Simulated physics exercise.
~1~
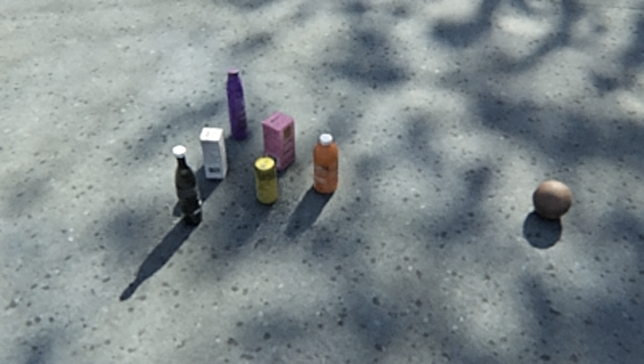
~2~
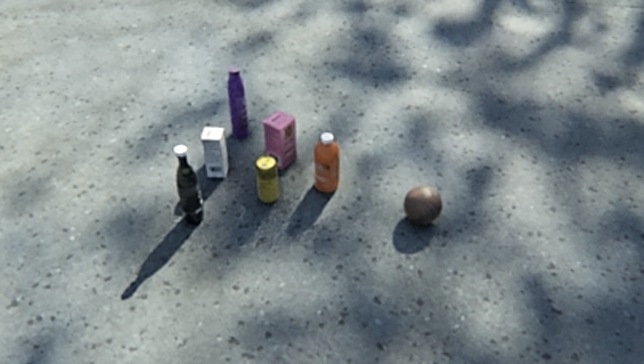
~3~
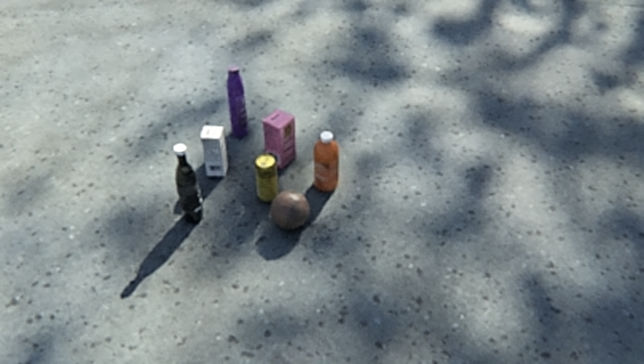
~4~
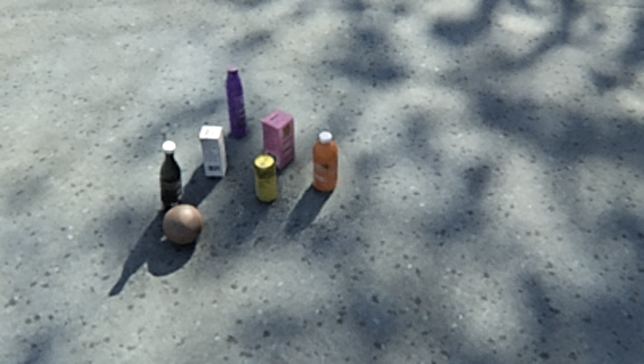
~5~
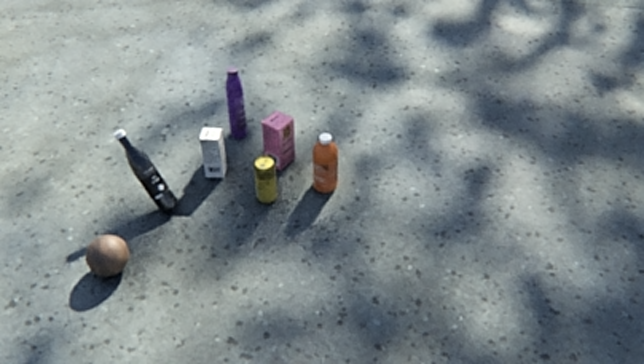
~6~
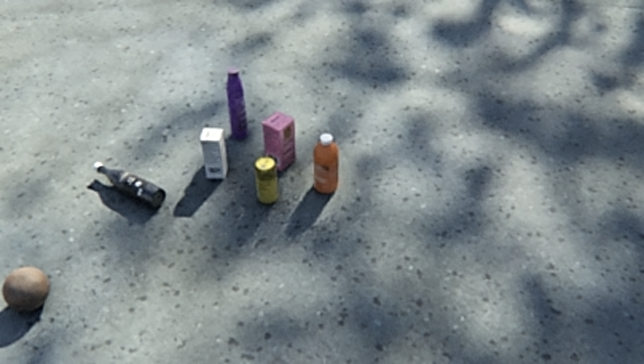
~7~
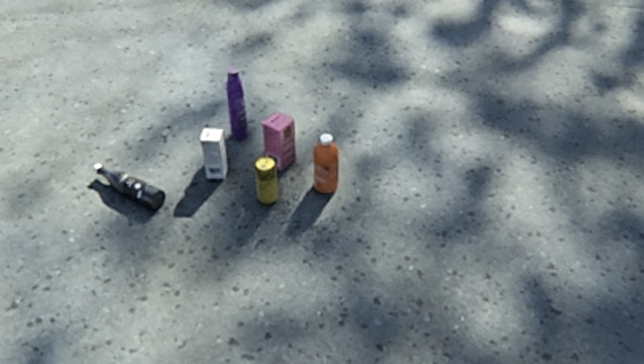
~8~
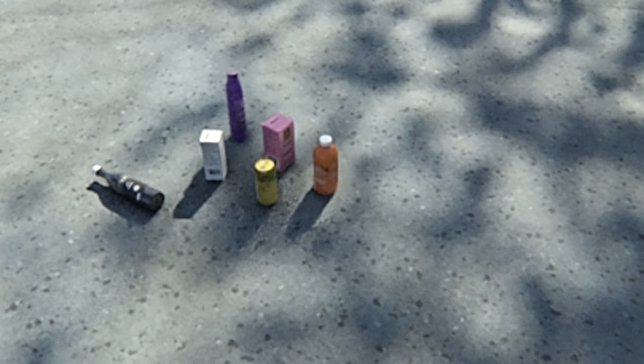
On speckled grey ground, a brown ball rolling left past bottles, cartons and a can, toppling only the black bottle.
